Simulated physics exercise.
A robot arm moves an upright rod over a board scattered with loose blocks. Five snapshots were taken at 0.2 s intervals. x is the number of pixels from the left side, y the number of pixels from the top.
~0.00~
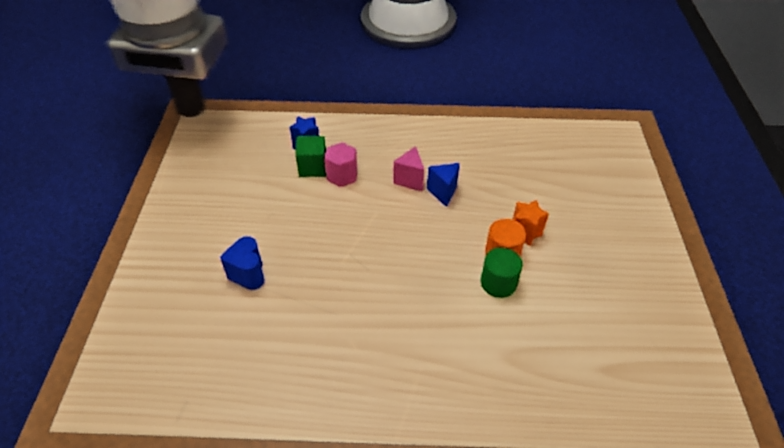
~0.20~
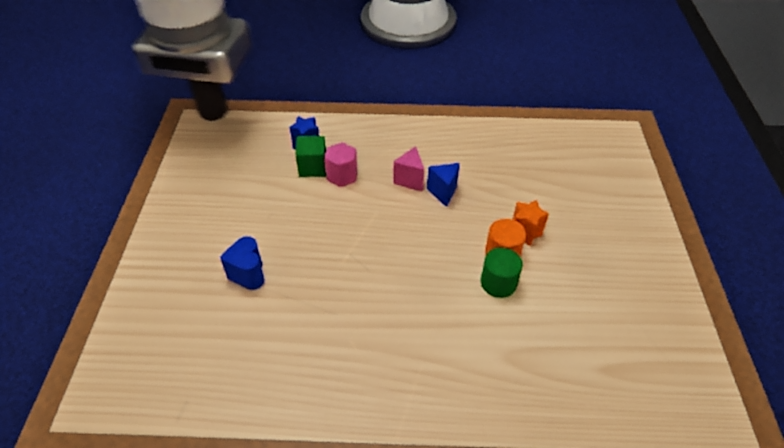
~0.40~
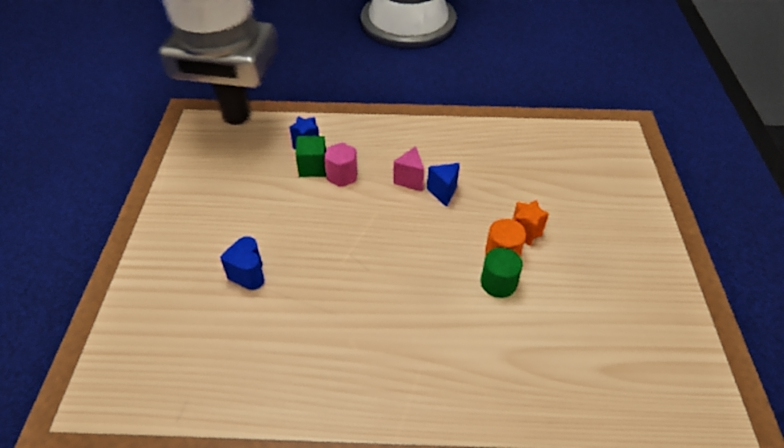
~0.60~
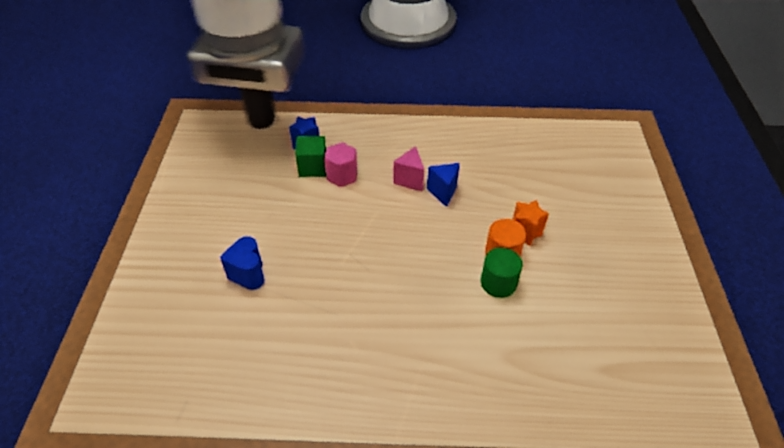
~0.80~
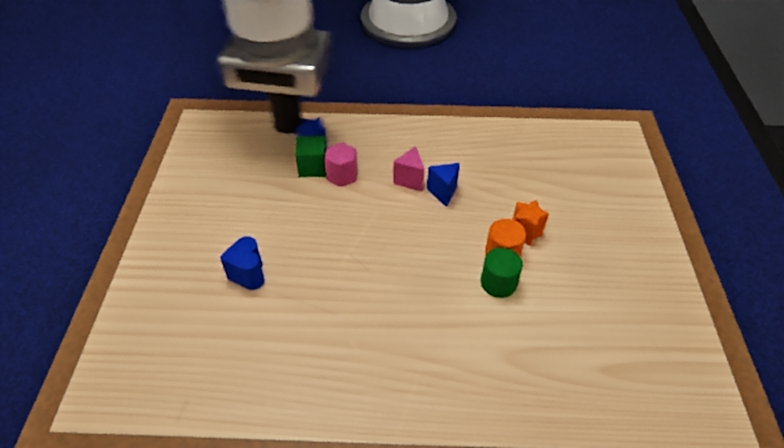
At first, a robot arm holds a dark upright rod at the upper left corner of a wooden board scattered with colourful blocks. The arm then moves steadily right along the top edge while the blocks stay put, until the rod is beside the blue star, which shifts very slightly right.
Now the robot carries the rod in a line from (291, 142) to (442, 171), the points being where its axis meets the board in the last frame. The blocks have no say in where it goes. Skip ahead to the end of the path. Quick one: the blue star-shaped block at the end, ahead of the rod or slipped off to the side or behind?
Prediction: Still leading.
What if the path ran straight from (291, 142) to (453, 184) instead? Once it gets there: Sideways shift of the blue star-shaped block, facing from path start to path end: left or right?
The answer is left.
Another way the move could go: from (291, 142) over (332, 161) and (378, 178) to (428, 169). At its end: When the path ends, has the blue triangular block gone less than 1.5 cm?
No, I don't think so.
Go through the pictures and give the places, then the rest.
Rod's lower end at (192, 110); green square piece at (310, 145); blue star-shaped block at (304, 123); pink triangular block at (411, 158), in the first picture.
Rod at (214, 113); blocks still, in the second picture.
Rod at (238, 117); blocks still, in the third picture.
Rod at (262, 122); blocks still, in the fourth picture.
Rod at (289, 126); green square piece at (310, 145); blue star-shaped block at (311, 125); pink triangular block at (411, 158), in the fifth picture.
On the path given first. One third of the way, rod at (339, 136); blue star-shaped block at (363, 134).
Two thirds of the way, rod at (391, 145); blue star-shaped block at (417, 144); pink triangular block at (420, 162), turned 30° clockwise.
At the end, rod at (444, 155); green square piece still; blue star-shaped block at (471, 153); pink triangular block at (423, 163), turned 60° clockwise.
